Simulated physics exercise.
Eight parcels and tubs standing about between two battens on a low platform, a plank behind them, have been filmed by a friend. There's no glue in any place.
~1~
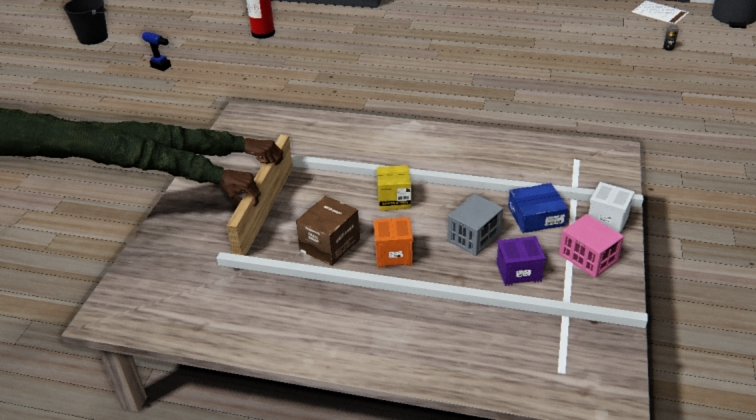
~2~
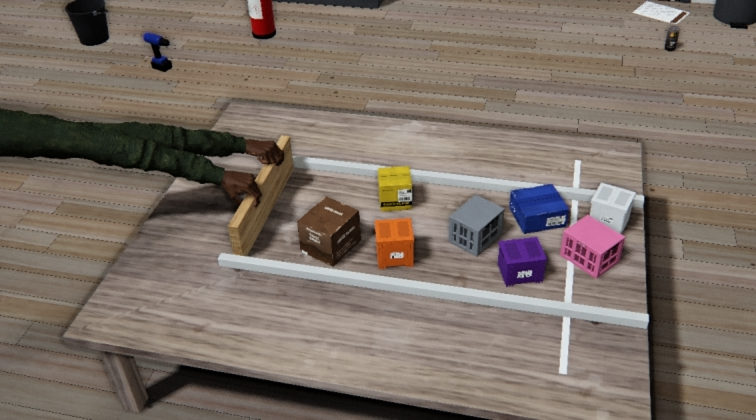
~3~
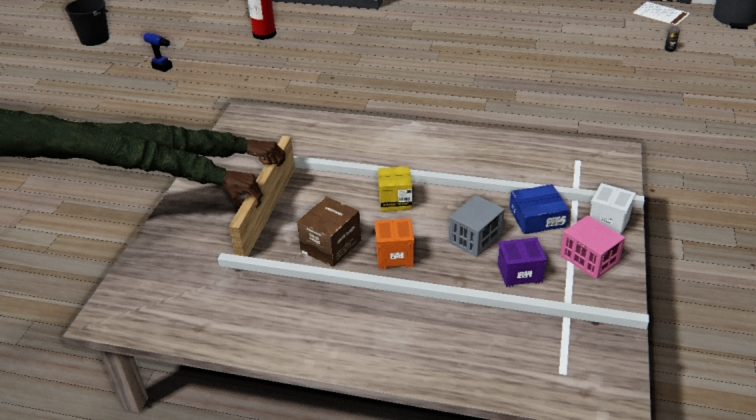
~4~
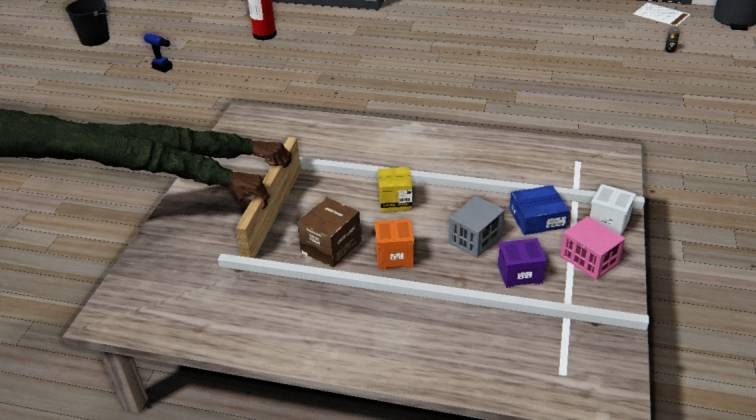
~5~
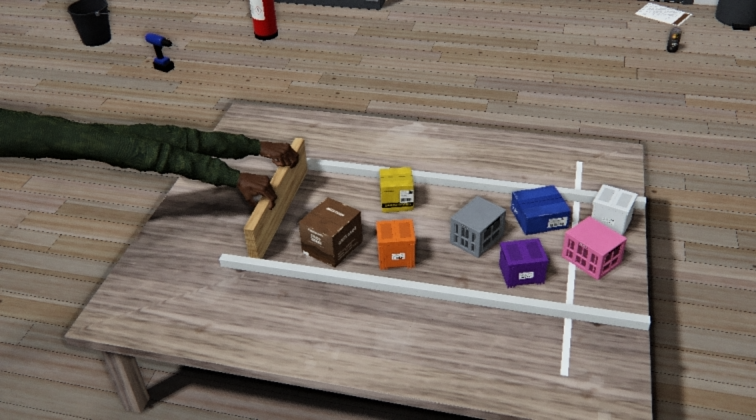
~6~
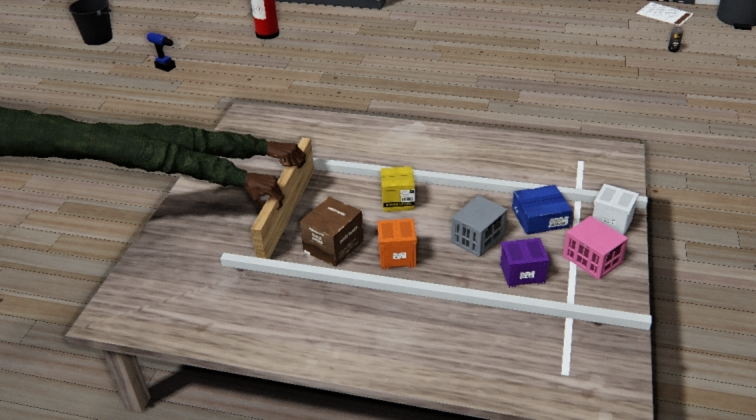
A wooden plank, held by two dark-sleeved arms reaching in from the left, stays nearly still at first and then slides slightly right across a low wooden platform, seen from above at an angle. Between two white battens stand brown, yellow, orange, grey, purple, blue, pink and white boxes, the last few near a white crossing strip. The boxes keep their places, and the view barely shifts.
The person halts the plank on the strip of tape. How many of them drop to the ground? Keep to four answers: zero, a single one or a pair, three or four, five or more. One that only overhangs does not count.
Honestly, the ones lost over the side add up to three, maybe four.
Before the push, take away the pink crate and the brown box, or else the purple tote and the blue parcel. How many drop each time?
1, then 1.
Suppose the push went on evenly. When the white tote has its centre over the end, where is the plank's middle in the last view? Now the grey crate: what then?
First near (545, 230), second near (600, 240).
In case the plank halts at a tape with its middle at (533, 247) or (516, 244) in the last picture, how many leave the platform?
The counts would come to 0 and 0.
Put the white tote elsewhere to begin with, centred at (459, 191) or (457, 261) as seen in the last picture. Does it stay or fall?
In turn it remains up; falls.
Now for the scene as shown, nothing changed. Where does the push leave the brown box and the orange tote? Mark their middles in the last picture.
The one named first is at (597, 268), the next at (640, 284).
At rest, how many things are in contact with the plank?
Count recorded: 2.
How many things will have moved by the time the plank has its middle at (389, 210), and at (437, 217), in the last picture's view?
At that stage 3; at the next, 5.
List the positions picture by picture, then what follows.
In the first frame, white tote (610, 209); pink crate (591, 246); blue parcel (537, 208); plank (263, 194); tape (570, 250).
In the second frame, pink crate (592, 246); plank (264, 195).
In the third frame, blue parcel (539, 209); orange tote (395, 244).
In the fourth frame, white tote (611, 211); purple tote (521, 263).
In the fifth frame, pink crate (594, 248); grey crate (478, 226).
In the sixth frame, white tote (614, 211); pink crate (595, 247); blue parcel (541, 209); plank (285, 197); tape (574, 252).
A little later, none off yet; white tote at rest near (614, 211); pink crate at rest near (595, 247); blue parcel at rest near (541, 209).
Next, none off yet; white tote shifted a little near (622, 212); pink crate shifted a little near (604, 247); blue parcel shifted about its own width near (581, 209).
When it is over, the number that fall off is three or four; down, purple tote, pink crate and white tote.
